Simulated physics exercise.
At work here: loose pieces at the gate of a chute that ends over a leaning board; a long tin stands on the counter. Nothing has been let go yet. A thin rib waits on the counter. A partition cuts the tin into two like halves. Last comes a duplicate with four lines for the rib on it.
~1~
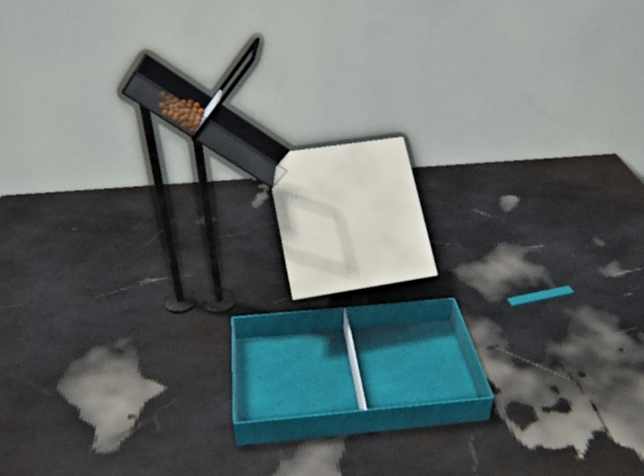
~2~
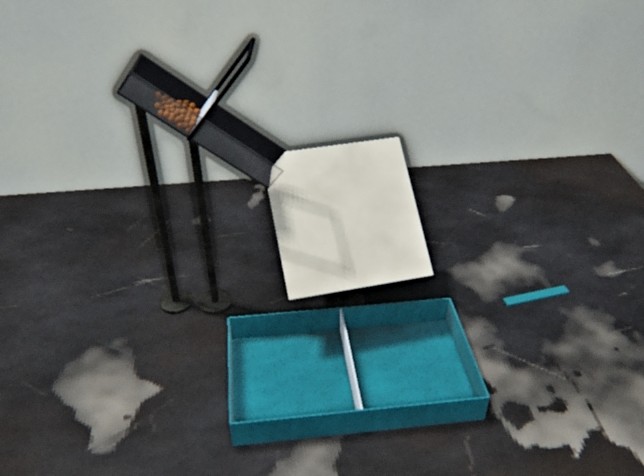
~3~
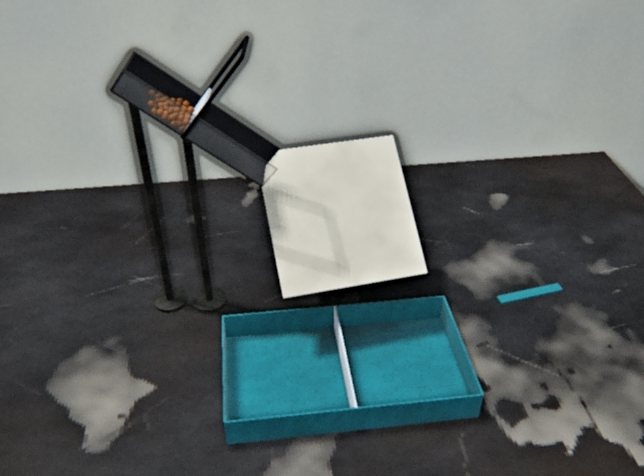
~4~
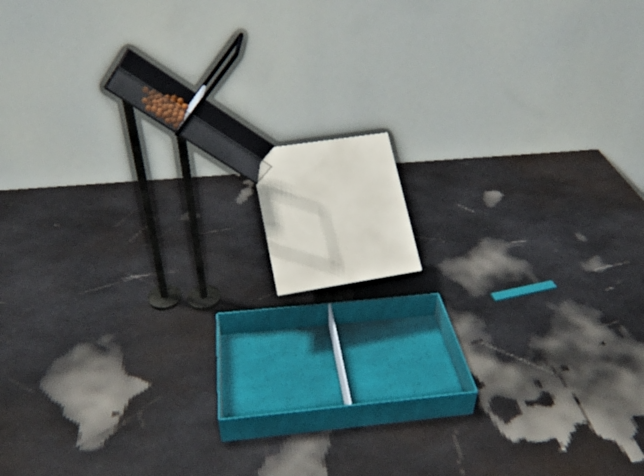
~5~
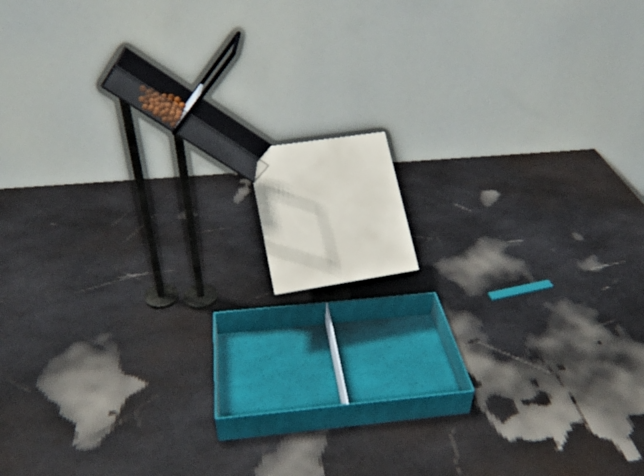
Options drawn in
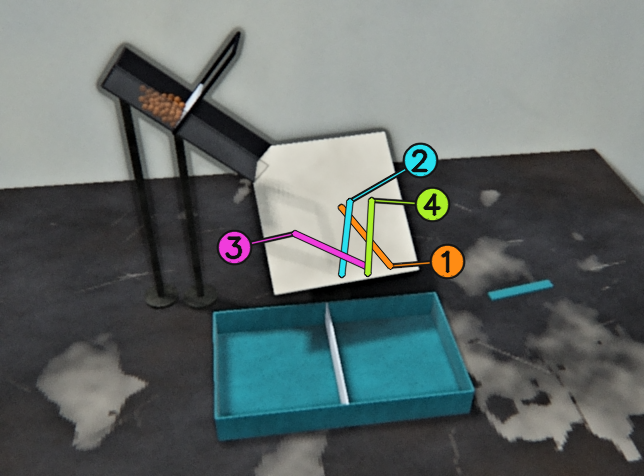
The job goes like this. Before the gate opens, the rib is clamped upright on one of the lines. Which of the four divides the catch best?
Take 2.
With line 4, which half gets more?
Right.
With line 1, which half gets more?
The right half.
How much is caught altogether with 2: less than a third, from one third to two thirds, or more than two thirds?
Line 2 gives more than two thirds.
On the marked copy, line 1 from (341, 207) to (390, 266); line 2 from (349, 201) to (341, 274); line 3 from (294, 233) to (365, 266); line 4 from (371, 200) to (367, 273).
Choosing 1, of what is caught, just a few in the left half, almost all in the right.
Choosing 2, of what is caught, roughly two thirds in the left half, roughly a third in the right.
Choosing 3, of what is caught, just a few in the left half, almost all in the right.
Choosing 4, of what is caught, about a tenth in the left half, almost all in the right.
